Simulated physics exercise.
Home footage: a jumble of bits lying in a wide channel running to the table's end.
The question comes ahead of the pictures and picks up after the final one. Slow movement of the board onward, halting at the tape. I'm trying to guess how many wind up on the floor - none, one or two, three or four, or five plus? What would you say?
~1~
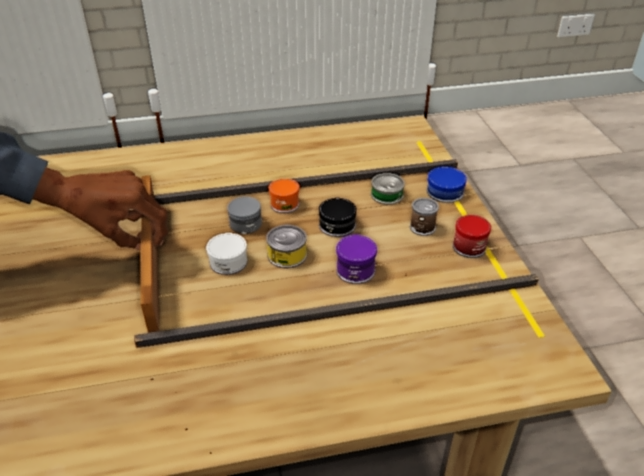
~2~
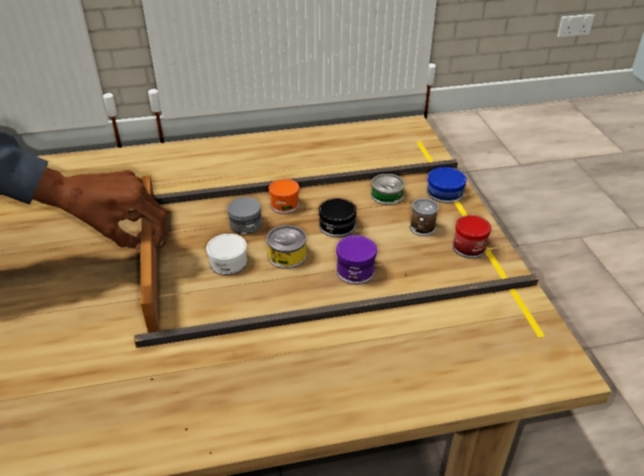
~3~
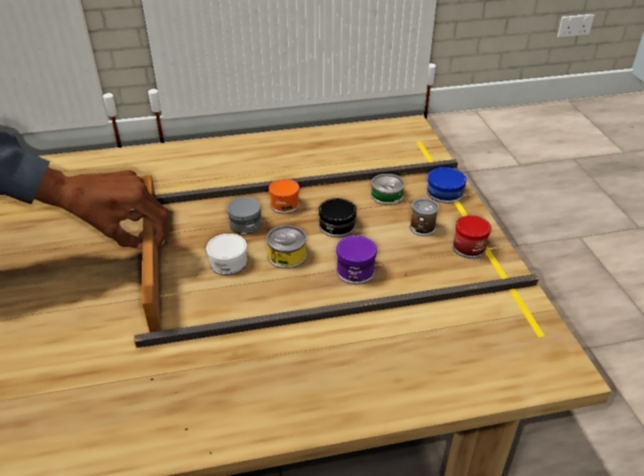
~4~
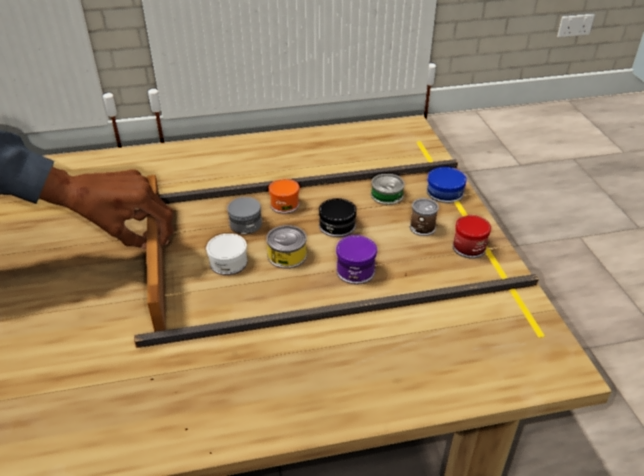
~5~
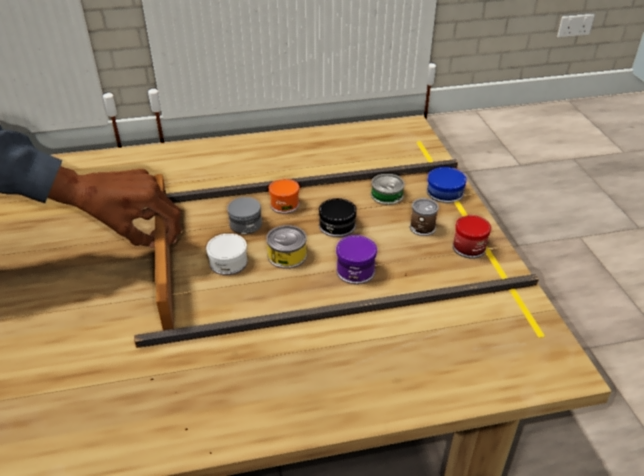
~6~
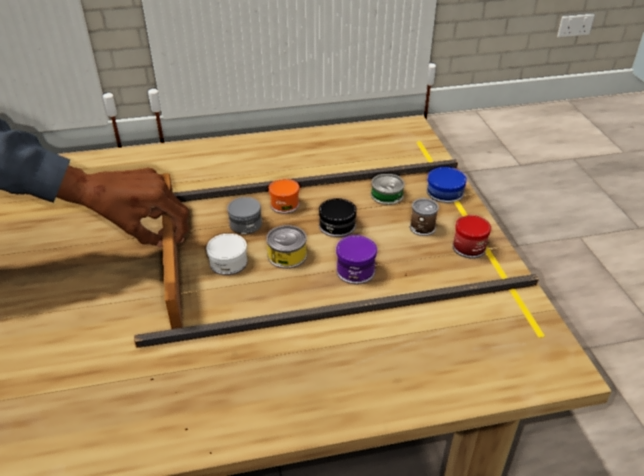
Most likely the sweep will knock off at least five.
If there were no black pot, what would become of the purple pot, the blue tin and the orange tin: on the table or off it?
The purple pot remains - the blue tin ends up below - the orange tin remains.
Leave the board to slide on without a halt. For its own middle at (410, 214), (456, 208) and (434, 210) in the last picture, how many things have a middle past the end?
0; 6; 2.
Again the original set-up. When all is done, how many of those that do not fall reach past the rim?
The figure is 4.
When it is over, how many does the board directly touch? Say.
That makes 4.
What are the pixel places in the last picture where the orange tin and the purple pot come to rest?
Orange tin: (456, 169); purple pot: (509, 241).
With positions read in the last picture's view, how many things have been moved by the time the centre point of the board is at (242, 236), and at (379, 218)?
Counting first: 3, next 9.
Soon after, none off yet; blue tin at rest near (446, 185); red tin at rest near (471, 237); brown pot at rest near (424, 217).
In the end, the number that fall off is five or more; gone, yellow pot, black pot, green tin, brown pot, red tin and blue tin.
